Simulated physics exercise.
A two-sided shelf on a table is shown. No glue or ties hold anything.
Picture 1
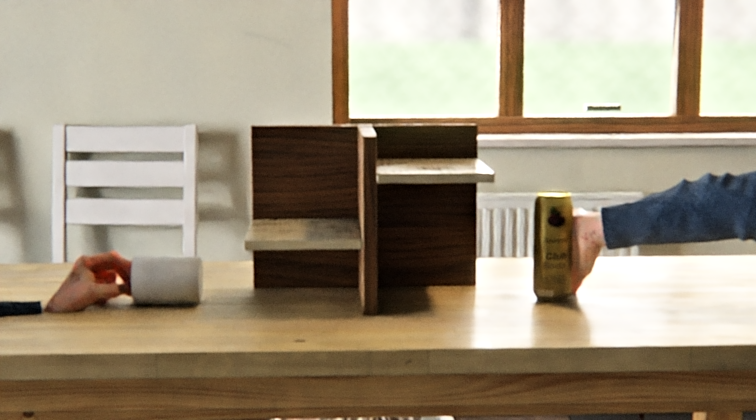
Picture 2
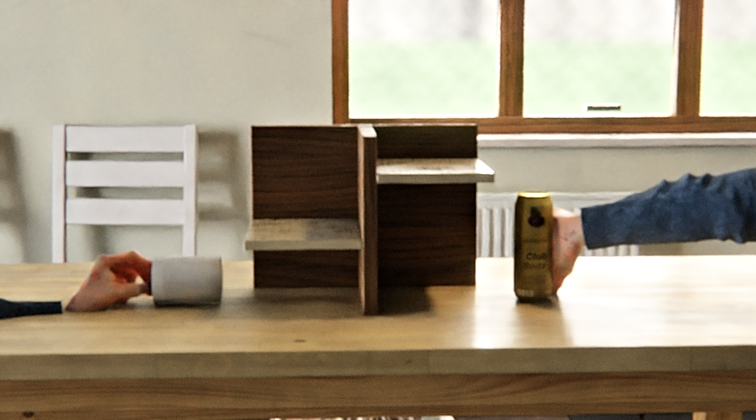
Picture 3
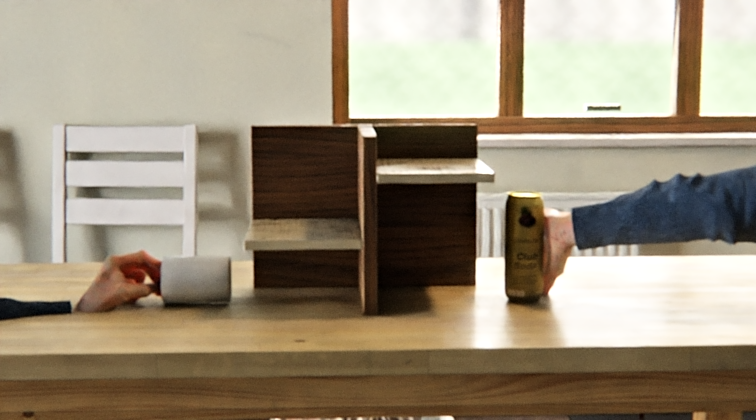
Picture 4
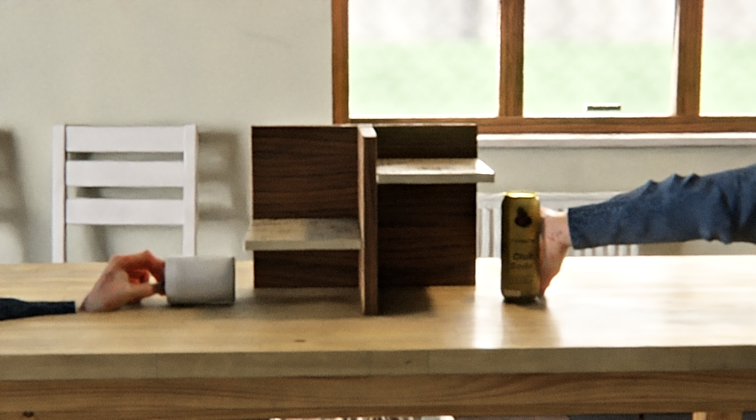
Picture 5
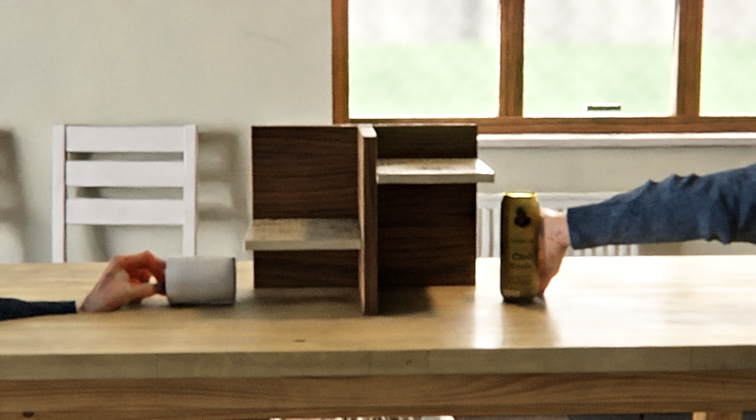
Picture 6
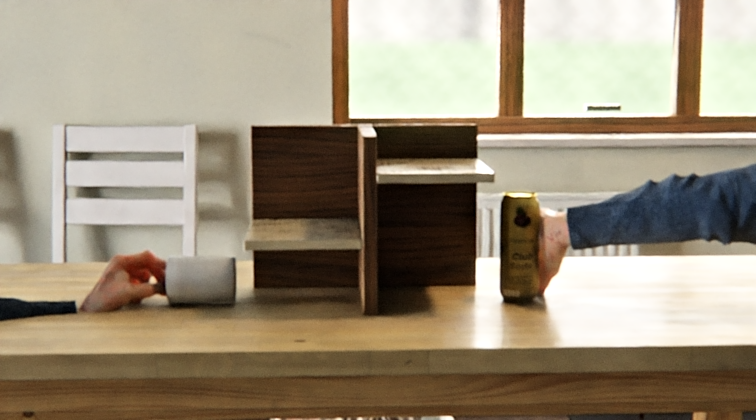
At first, a hand at the left holds a white beaker lying on its side, and another at the right grips an upright yellow can, with a two-sided wooden shelf between them on a table. The hands slide both objects a short way inward, then barely move, with gaps still beside the shelf.
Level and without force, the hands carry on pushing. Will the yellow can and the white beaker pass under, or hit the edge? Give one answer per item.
Yellow can - passes under, white beaker - passes under.
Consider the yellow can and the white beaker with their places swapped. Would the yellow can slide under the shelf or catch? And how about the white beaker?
Yellow can - blocked; white beaker - clear.
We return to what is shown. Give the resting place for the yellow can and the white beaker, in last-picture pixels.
Final spots: First object (459, 248), second object (288, 278).
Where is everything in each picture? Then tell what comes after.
The first frame shows hands sliding the things forward; yellow can (552, 246); white beaker (168, 280); shelf (367, 216).
The second frame shows hands sliding the things forward; white beaker (188, 280); shelf (367, 216).
The third frame shows hands sliding the things forward; yellow can (524, 247); shelf (367, 216).
The fourth frame shows hands sliding the things forward; white beaker (201, 279); shelf (367, 216).
The fifth frame shows hands sliding the things forward; yellow can (520, 247); shelf (367, 216).
The sixth frame shows hands sliding the things forward; yellow can (520, 247); white beaker (202, 279); shelf (367, 216).
Then, 0.36 s past the last view, yellow can part of the way in near (488, 247); white beaker sliding up to the opening near (233, 279).
Finally, the yellow can goes under, near (458, 248); the white beaker goes under, near (289, 278).
